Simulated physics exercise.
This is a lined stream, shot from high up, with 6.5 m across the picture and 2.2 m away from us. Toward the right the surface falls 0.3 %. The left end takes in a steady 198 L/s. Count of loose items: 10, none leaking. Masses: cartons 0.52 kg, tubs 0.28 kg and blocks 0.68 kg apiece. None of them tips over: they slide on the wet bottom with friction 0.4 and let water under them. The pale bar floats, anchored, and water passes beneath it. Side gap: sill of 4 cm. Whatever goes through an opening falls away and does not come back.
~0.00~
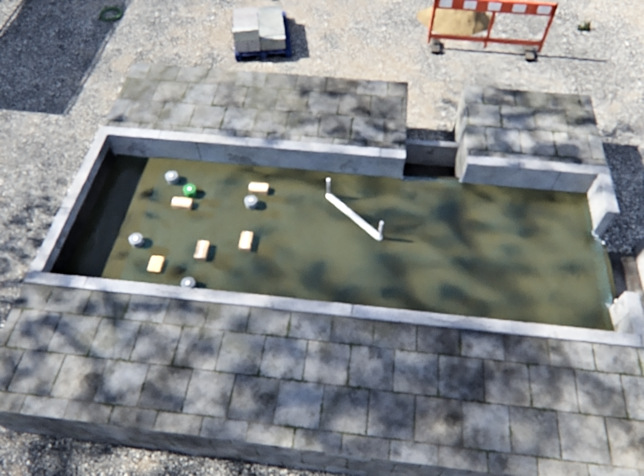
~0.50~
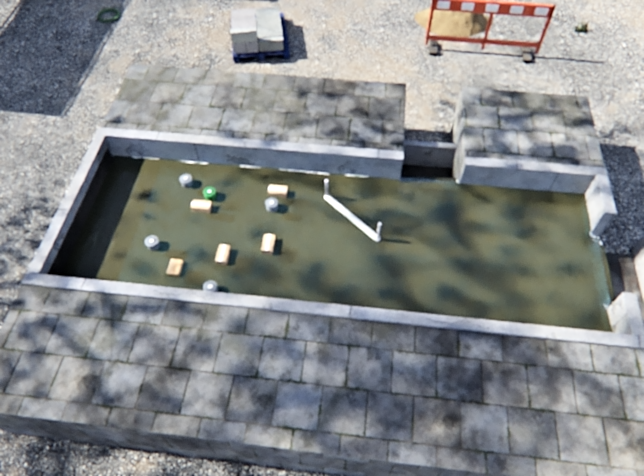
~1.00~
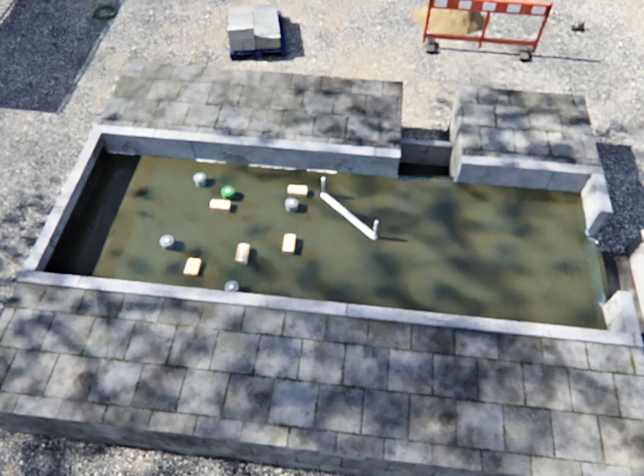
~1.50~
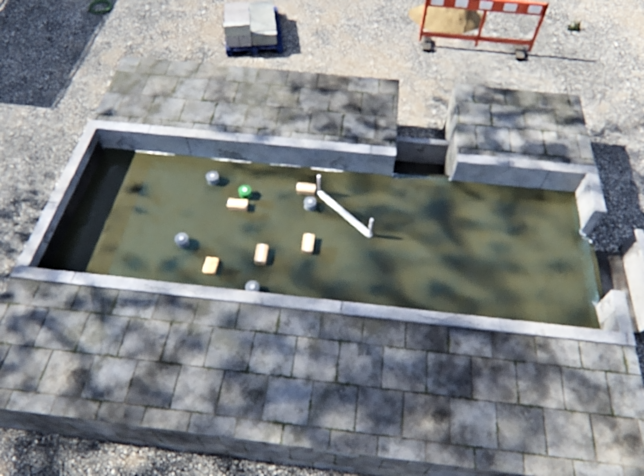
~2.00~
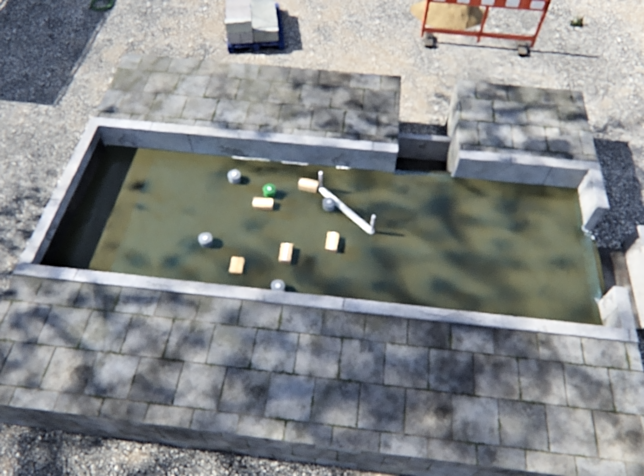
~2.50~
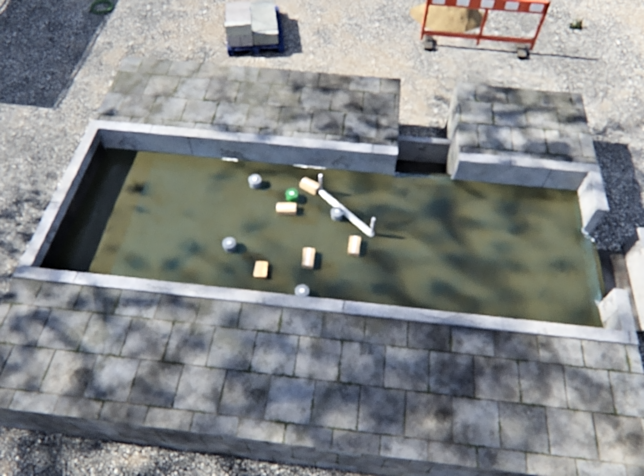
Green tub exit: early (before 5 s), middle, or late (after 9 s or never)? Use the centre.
Late.
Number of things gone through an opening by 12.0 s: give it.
8.
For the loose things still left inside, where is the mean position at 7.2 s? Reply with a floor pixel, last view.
Centre of the remaining things: Roughly (466, 277).
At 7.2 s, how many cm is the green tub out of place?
By then it has shifted roughly 300 cm.
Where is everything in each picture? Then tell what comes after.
The green tub at (189, 189), afloat; 15 cm deep round most things; 0 of 10 have shifted, in the first picture.
The green tub at (209, 192), afloat, 30 cm from its start; 16 cm deep round most things; 10 of 10 have shifted, in the second picture.
The green tub at (228, 191) floats, 59 cm from its start; 16 cm deep round most things; 10 of 10 have shifted, in the third picture.
The green tub at (245, 190) floats, 88 cm from its start; 16 cm deep round most things; 10 of 10 have shifted, in the fourth picture.
The green tub at (269, 189), afloat, 118 cm from its start; 16 cm deep round most things; 10 of 10 have shifted, in the fifth picture.
The green tub at (292, 194) floats, 148 cm from its start; about 2420 L in view; 10 of 10 have shifted, in the sixth picture.
After 3.5 s the green tub is near (326, 202), 1.9 m from its start, afloat; 0 of 10 are out; 10 afloat.
After 7.2 s the green tub is near (405, 248), 3.0 m from its start, afloat; 2 of 10 are out; 8 afloat.
After 12.0 s the green tub is near (550, 257), 4.8 m from its start, afloat; 8 of 10 are out; 2 afloat.
After 16.0 s the green tub has gone out (at 13.0 s); 10 of 10 are out; 0 afloat.
